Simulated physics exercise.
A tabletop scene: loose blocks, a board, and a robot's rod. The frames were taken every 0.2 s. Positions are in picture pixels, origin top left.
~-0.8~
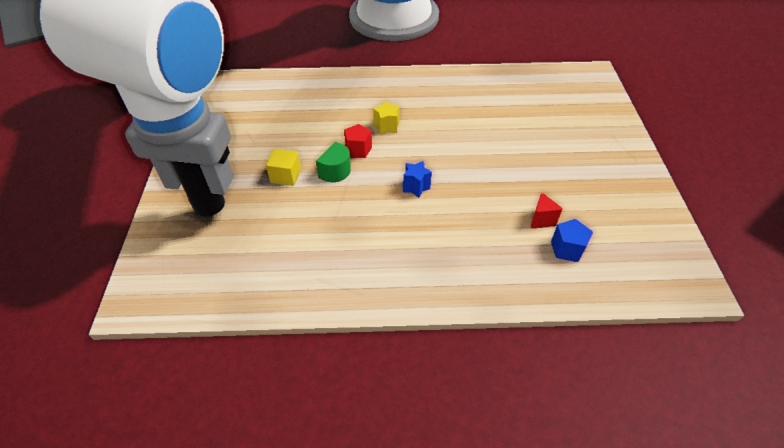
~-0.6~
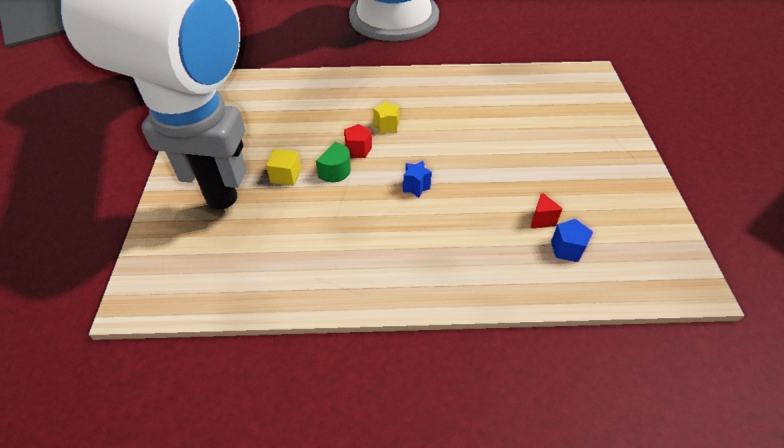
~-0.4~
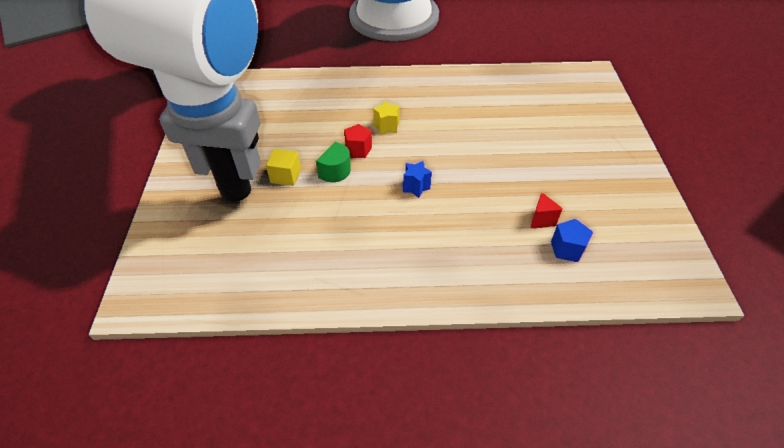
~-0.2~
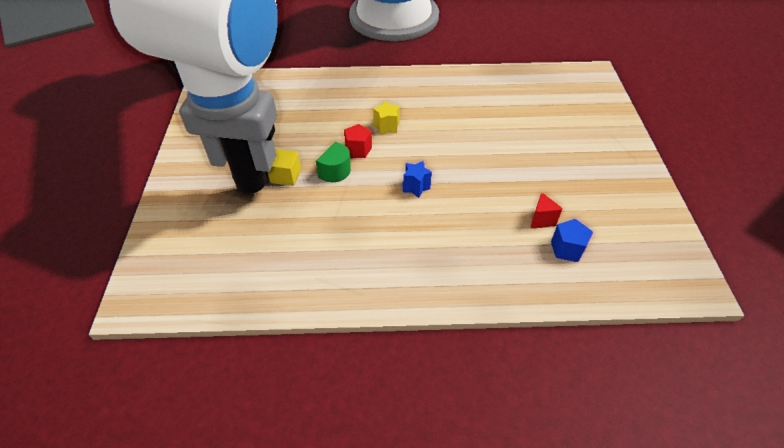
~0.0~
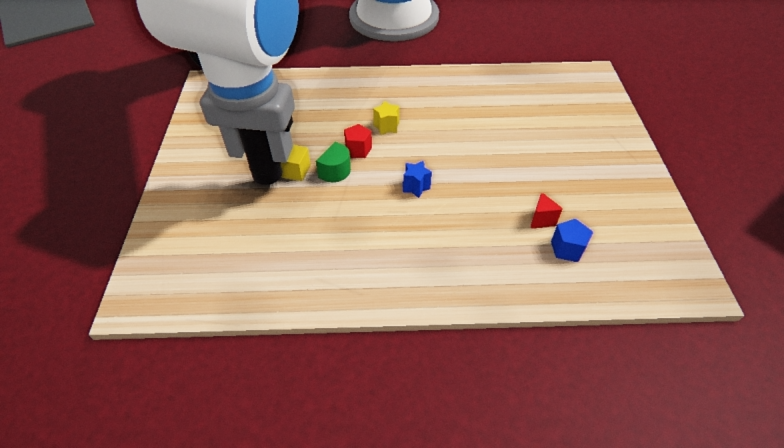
A robot arm slides its black rod right and nudges the yellow square block slightly.
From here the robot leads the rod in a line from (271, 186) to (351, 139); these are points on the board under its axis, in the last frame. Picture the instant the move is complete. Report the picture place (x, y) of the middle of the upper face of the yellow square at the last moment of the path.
Just about (362, 107).
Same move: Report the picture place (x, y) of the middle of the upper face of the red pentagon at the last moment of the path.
It will end up at (375, 128).
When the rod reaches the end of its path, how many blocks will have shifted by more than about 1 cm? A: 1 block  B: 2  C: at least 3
B - 2.
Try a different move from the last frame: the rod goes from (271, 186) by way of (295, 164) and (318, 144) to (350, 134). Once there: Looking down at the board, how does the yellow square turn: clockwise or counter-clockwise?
From the top, the block rotates clockwise.
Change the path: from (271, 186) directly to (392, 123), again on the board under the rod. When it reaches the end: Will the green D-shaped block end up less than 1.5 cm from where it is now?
I believe so.
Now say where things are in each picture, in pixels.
The first frame shows rod tip (210, 206); block tops, yellow square (282, 158); green D-shaped block (334, 154); red pentagon (357, 132); yellow star (387, 109).
The second frame shows rod (222, 199); blocks unchanged.
The third frame shows rod (236, 192); blocks unchanged.
The fourth frame shows rod (252, 184); blocks unchanged.
The fifth frame shows rod (268, 175); yellow square (292, 153); green D-shaped block (334, 154); red pentagon (357, 132); yellow star (387, 109).
On the path given first. One third of the way, rod (298, 158); yellow square (317, 138), turned 25° clockwise.
Two thirds of the way, rod (325, 143); yellow square (342, 122), turned 20° clockwise; red pentagon (365, 130), turned 40° clockwise.
At the end, rod (350, 128); yellow square (362, 107); green D-shaped block in place; red pentagon (375, 128), turned 70° clockwise; yellow star (389, 108), turned 20° clockwise.
